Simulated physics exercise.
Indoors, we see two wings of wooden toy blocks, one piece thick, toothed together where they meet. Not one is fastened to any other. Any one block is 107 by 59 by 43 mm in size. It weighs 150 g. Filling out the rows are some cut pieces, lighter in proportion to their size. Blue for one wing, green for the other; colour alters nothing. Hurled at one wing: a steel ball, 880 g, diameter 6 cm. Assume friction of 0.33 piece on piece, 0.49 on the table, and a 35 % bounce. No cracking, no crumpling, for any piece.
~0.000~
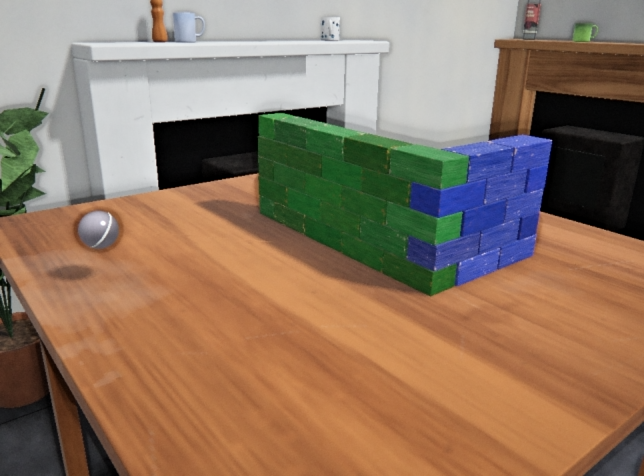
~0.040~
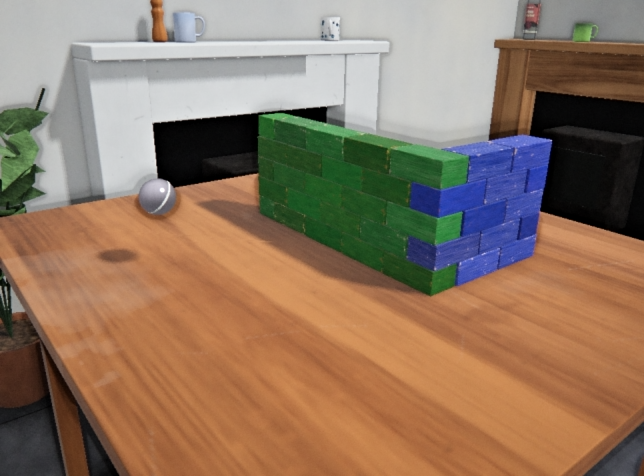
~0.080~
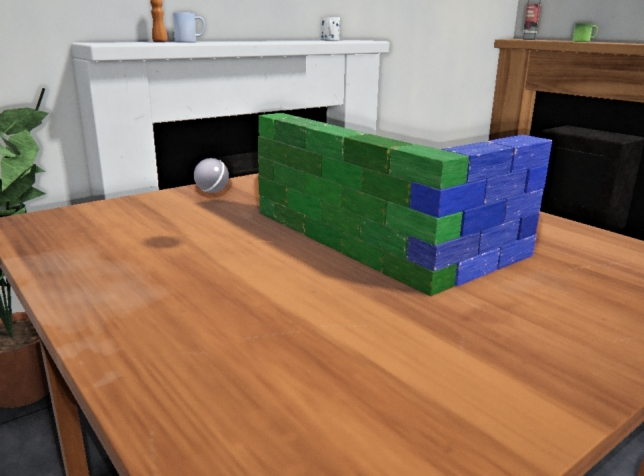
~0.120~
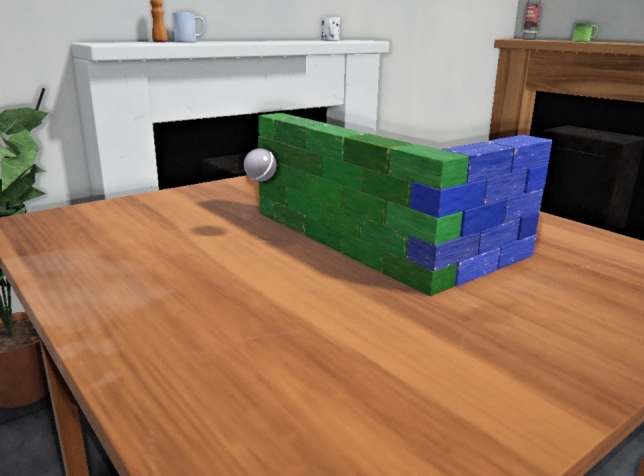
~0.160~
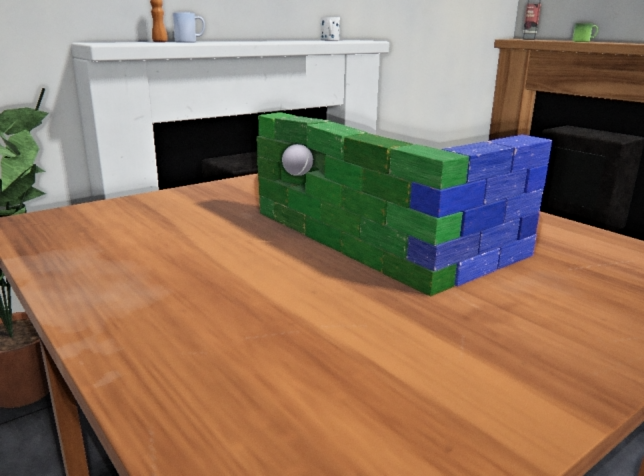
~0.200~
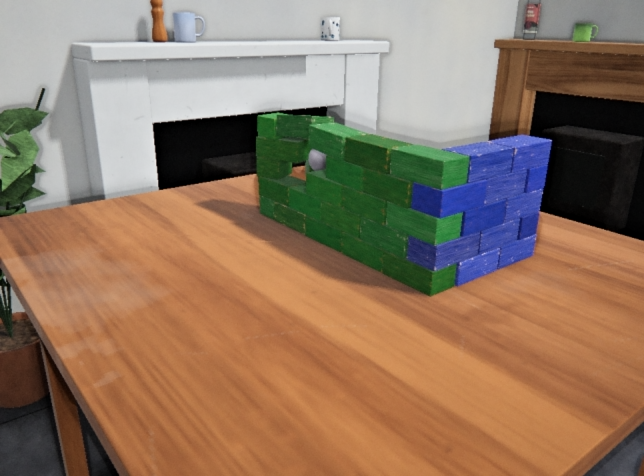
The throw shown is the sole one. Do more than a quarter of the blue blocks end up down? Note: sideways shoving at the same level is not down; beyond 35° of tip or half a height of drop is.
No.
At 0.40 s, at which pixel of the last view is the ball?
Location: Close to (419, 183).
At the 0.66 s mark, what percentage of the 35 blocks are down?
By then, 15 per cent.
After 0.40 s, ball still moving; none of the 12 blue blocks down (5 of 35 in all colours); top blue block unmoved; top green block 48° from how it stood.
After 0.66 s, ball still moving; none of the 12 blue blocks down (6 of 35 in all colours); top blue block unmoved; top green block 55° from how it stood, 16 cm lower.
In the end (1.2 s), ball rolling away; none of the 12 blue blocks down (6 of 35 in all colours); top blue block unmoved; top green block on its side. That is 0 per cent. From the last view, middles, top blue block near (477, 161), top green block near (340, 212).
